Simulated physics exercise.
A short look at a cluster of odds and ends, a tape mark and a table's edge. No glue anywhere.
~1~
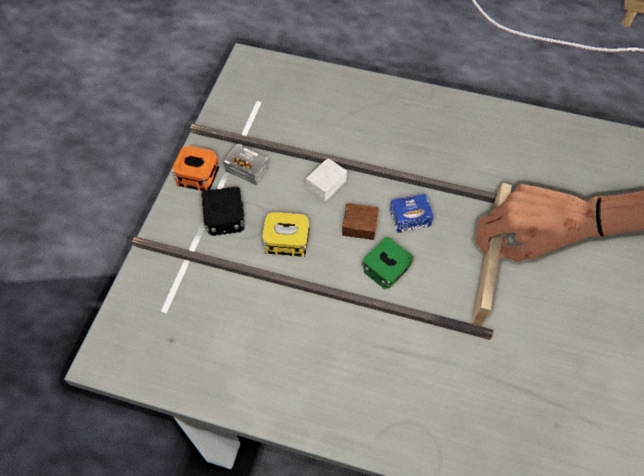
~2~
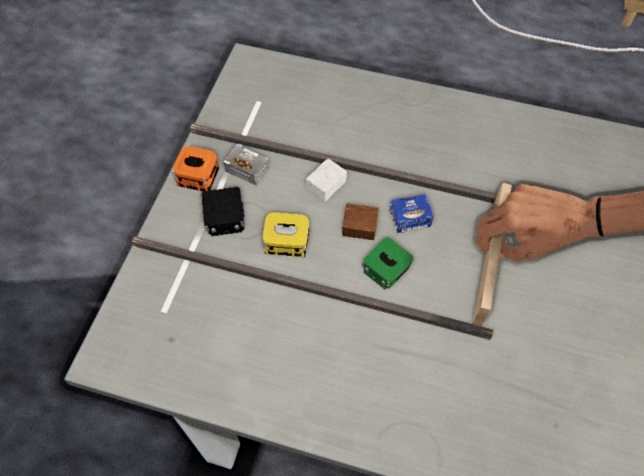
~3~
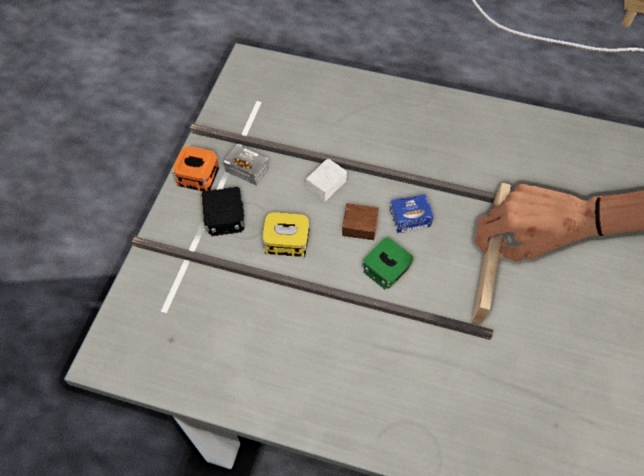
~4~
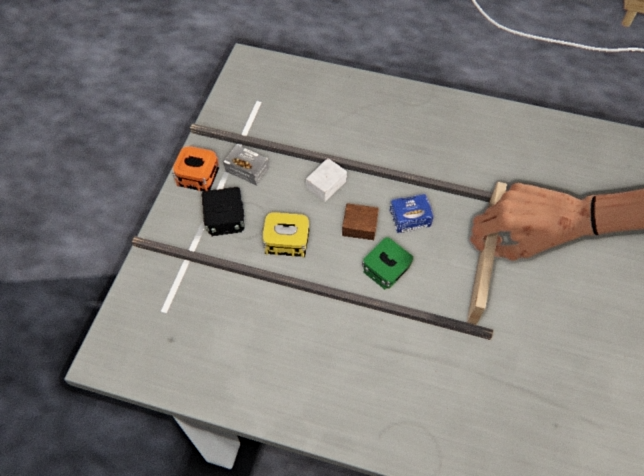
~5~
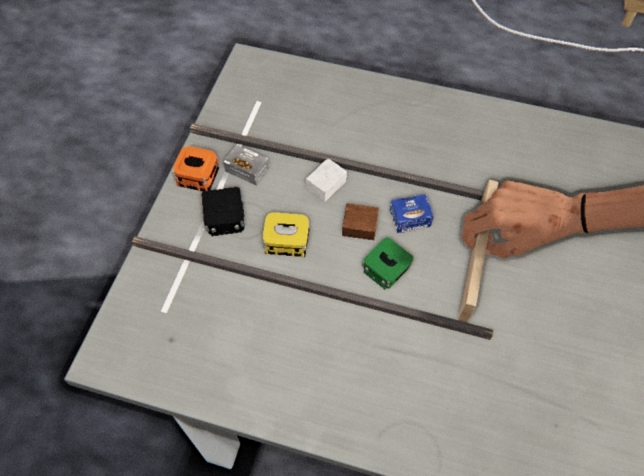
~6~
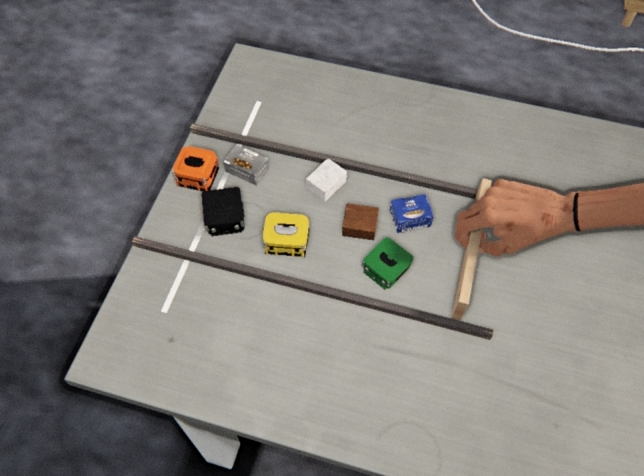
At first, a hand holds a wooden board upright at the right end of two rails on a grey table, with colourful cases and small blocks scattered between them. After staying still briefly, the hand slides the board slightly left toward the blue and green cases, while all the objects remain unmoved.
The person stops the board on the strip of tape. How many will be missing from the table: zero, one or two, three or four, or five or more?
The number that fall off is three or four.
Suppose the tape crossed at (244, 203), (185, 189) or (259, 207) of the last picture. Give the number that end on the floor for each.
Down on the floor: 2, 5 and 1.
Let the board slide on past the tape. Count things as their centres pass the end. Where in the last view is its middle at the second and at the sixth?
First at (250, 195), next at (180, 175).
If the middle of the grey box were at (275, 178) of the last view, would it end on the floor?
Then it tumbles off.
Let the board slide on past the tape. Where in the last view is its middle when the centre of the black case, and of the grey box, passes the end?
At (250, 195) for the black case; at (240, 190) for the grey box.
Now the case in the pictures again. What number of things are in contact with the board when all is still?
In contact: 3.
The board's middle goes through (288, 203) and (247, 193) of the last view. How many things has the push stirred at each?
The counts are 8 and 8.
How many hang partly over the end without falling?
Overhanging: 2.
Soon after, none off yet; orange case at rest near (196, 169); black case at rest near (224, 212); grey box at rest near (246, 165).
At rest, the number that fall off is three or four; fallen, grey box, black case and orange case.
